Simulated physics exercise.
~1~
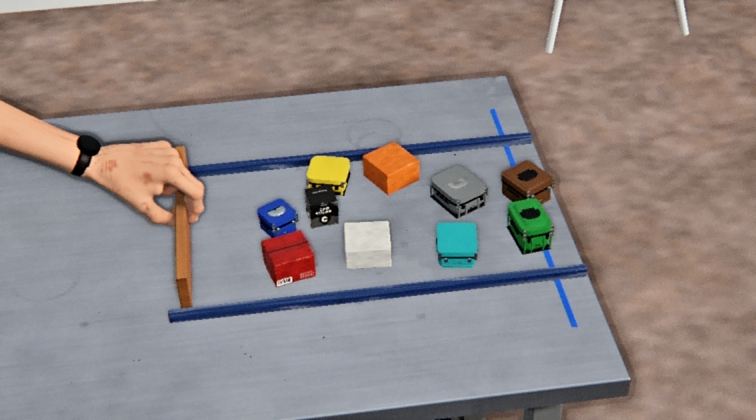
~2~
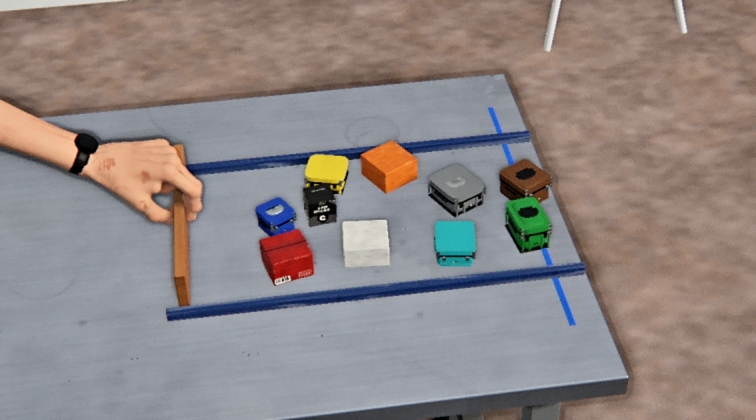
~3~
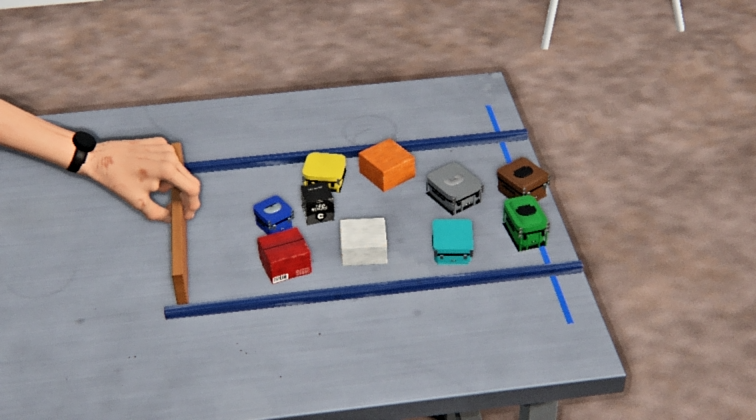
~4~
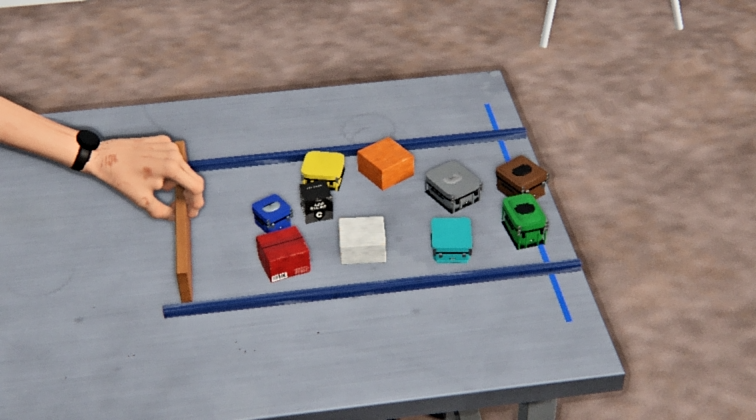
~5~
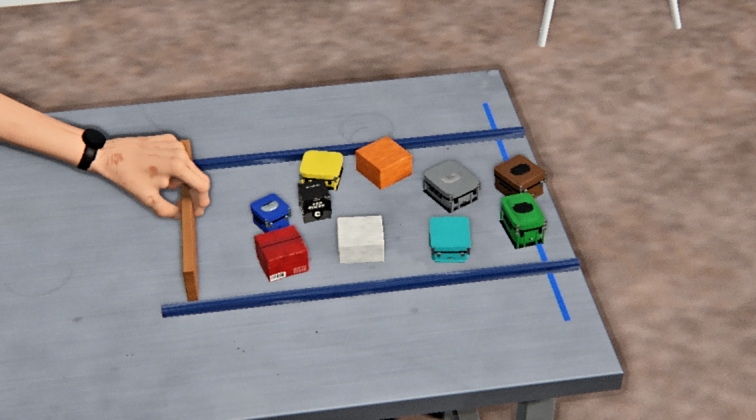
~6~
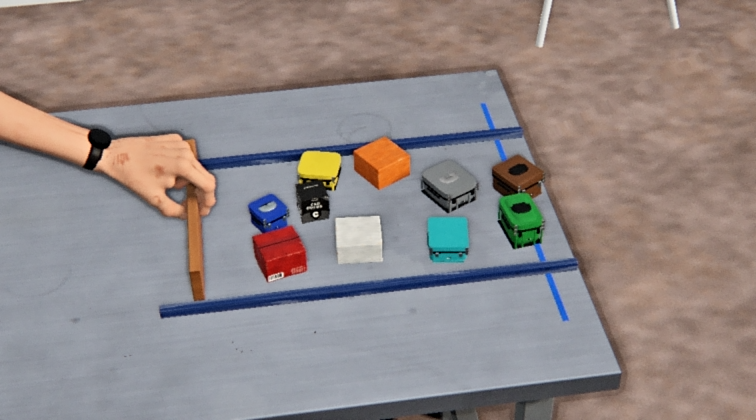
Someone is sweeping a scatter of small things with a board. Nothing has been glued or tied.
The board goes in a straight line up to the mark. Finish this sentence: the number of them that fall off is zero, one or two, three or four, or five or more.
The number of them that fall off is five or more.
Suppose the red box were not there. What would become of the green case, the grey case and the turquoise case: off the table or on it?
In that case the green case goes off the edge, the grey case goes off the edge, the turquoise case goes off the edge.
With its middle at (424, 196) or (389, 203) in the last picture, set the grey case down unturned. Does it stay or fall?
Results in order - down; down.
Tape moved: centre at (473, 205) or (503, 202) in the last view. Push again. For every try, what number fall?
Ending up on the floor: First try 3, second try 5.
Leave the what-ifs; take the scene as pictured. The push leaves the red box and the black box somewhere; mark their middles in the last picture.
Close to (555, 226); the other close to (526, 166).
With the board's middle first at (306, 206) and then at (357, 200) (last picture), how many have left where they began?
At that stage 5; at the next, 7.
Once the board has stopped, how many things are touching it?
That makes 4.
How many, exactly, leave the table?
Total count: 6.
Early on, none off yet; brown case at rest near (517, 181); green case at rest near (520, 220); grey case at rest near (449, 186).
A while later, none off yet; brown case at rest near (517, 181); green case travelled a little near (533, 219); grey case at rest near (452, 188).
Further along, one off so far; brown case travelled about its own width near (553, 178); green case in the air; grey case travelled about its own width near (515, 182).
Finally, the number that fall off is five or more; lost, white block, orange block, turquoise case, grey case, green case and brown case.
